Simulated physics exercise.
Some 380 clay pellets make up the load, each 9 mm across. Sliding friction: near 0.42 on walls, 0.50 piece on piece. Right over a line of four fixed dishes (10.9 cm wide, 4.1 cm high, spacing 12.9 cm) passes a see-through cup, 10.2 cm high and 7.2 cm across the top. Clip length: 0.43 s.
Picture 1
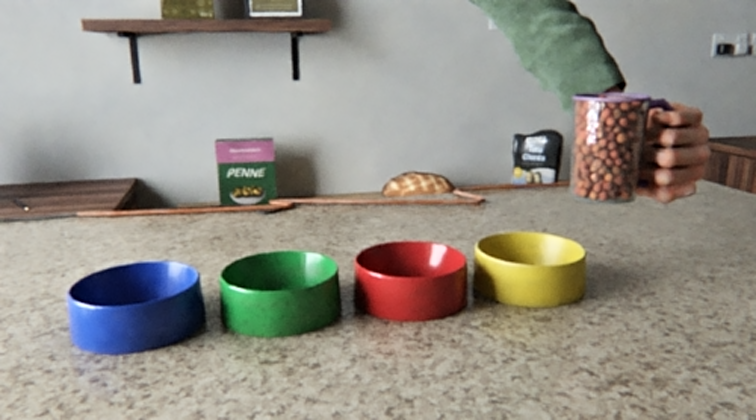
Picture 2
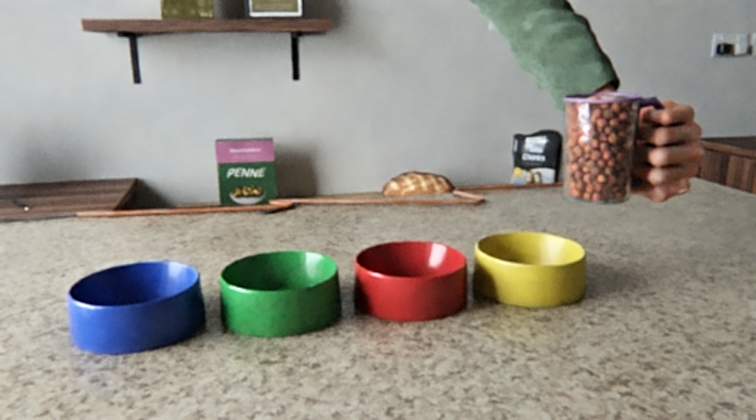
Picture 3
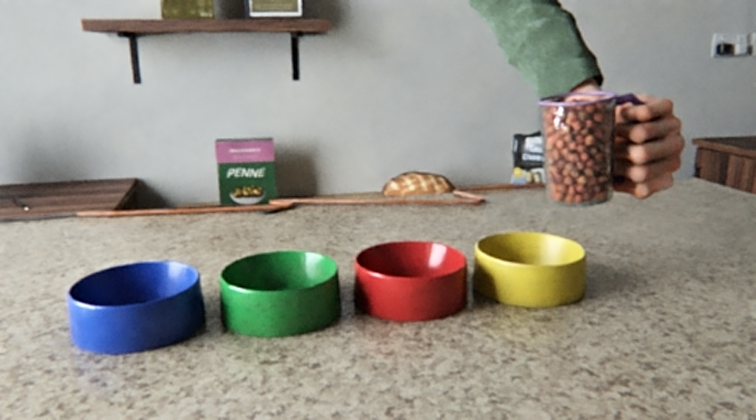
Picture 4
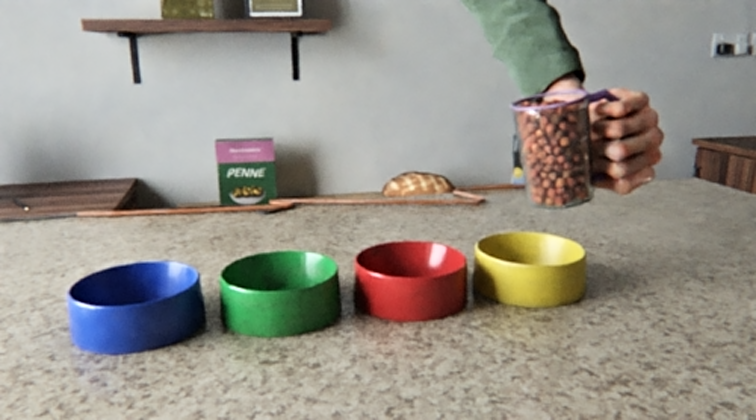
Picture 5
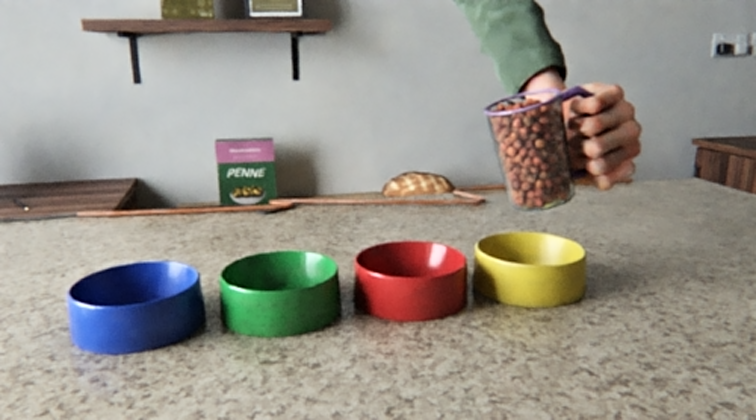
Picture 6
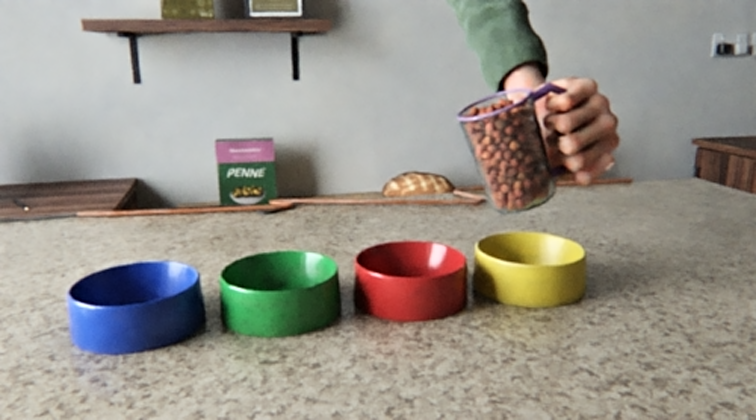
A hand moves a clear cup of brown pellets left above colored dishes, gradually tilting it.
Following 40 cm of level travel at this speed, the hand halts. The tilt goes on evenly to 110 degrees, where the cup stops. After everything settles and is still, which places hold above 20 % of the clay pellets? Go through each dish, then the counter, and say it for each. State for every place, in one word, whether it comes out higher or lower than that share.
Red: Lower, blue: Higher, green: Lower, yellow: Lower, counter: Lower.
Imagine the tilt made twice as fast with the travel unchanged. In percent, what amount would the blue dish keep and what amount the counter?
In that case the blue dish gets 70 and the counter gets 10.
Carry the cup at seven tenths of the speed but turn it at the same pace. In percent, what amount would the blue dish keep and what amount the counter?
Shares - blue 90, counter 10.
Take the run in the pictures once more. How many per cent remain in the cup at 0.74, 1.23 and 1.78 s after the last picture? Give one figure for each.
Going in order, it reads 100, then 85, and finally 40 per cent.
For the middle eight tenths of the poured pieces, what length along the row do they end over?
I'd put it near 6 cm.
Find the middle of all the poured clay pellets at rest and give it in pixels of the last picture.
In the last view, approximately (132, 300).
Then, 0.74 s after the last picture, tilt 63 degrees; cup holds 100 %.
Then, 1.23 s after the last picture, tilt 91 degrees; cup holds 85 %, blue 10 %.
Then, 1.78 s after the last picture, tilt 110 degrees; cup holds 40 %, blue 55 %.
In the end, red 0 %, blue 100 %, green 0 %, yellow 0 %, counter 0 %.
